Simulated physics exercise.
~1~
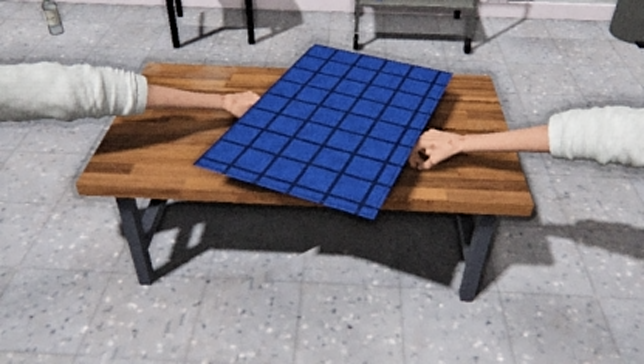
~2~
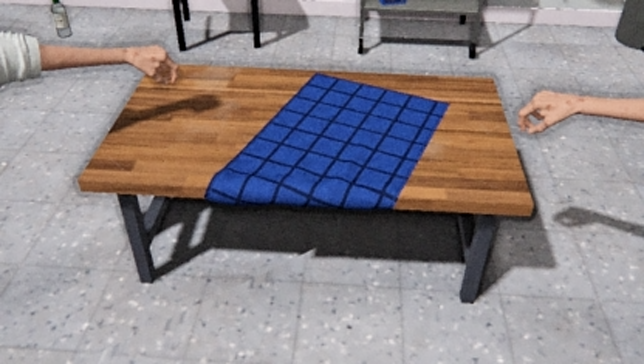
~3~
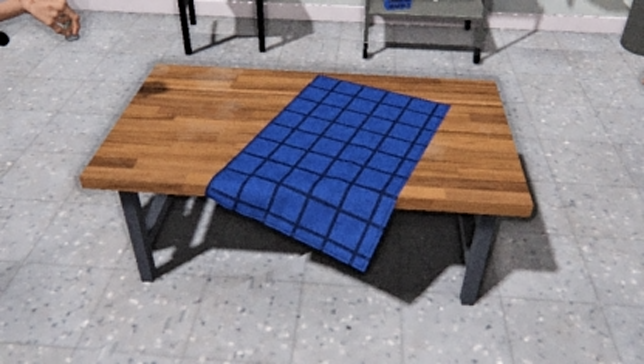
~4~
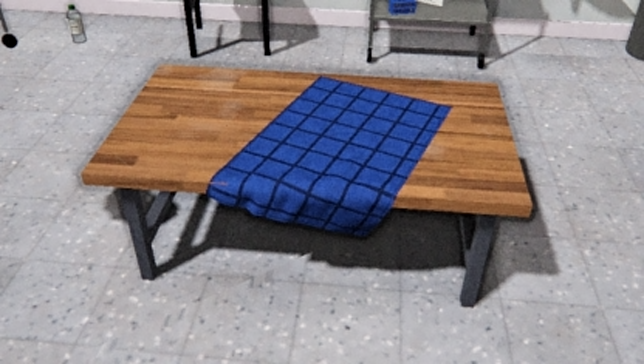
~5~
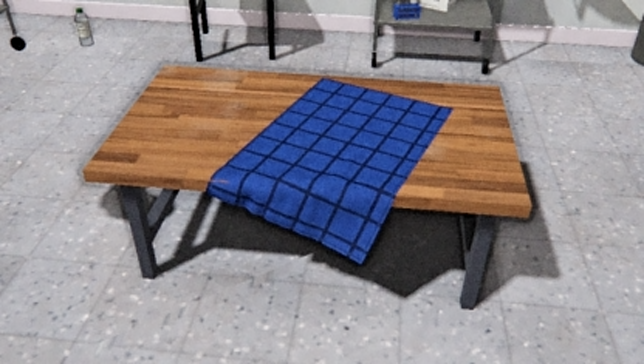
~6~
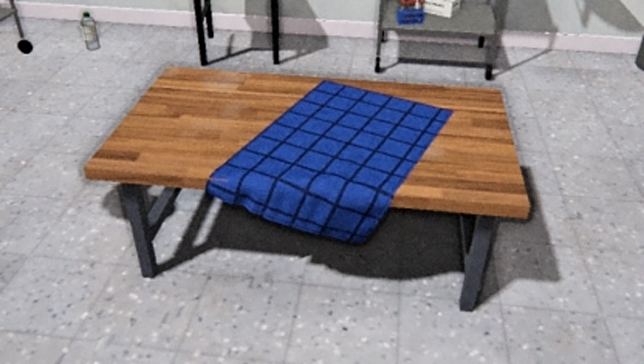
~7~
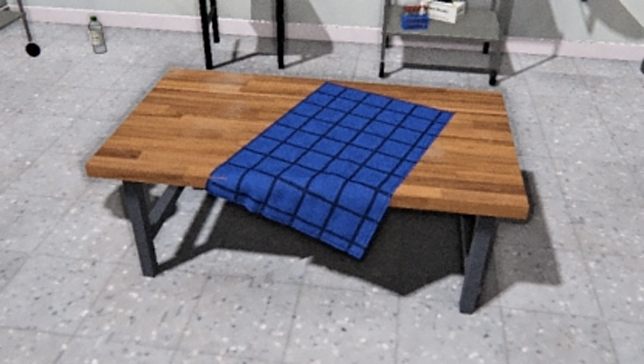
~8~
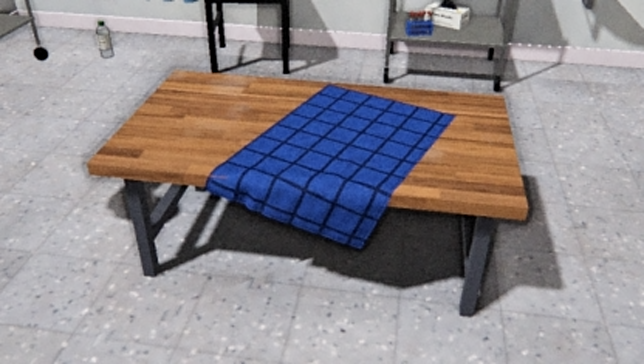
A blue checked tea towel dropped from two hands onto a low wooden table, with one end missing the front edge, and the hands pulled away. The overhanging end flapped back and forth a little, but the towel stayed on the table.
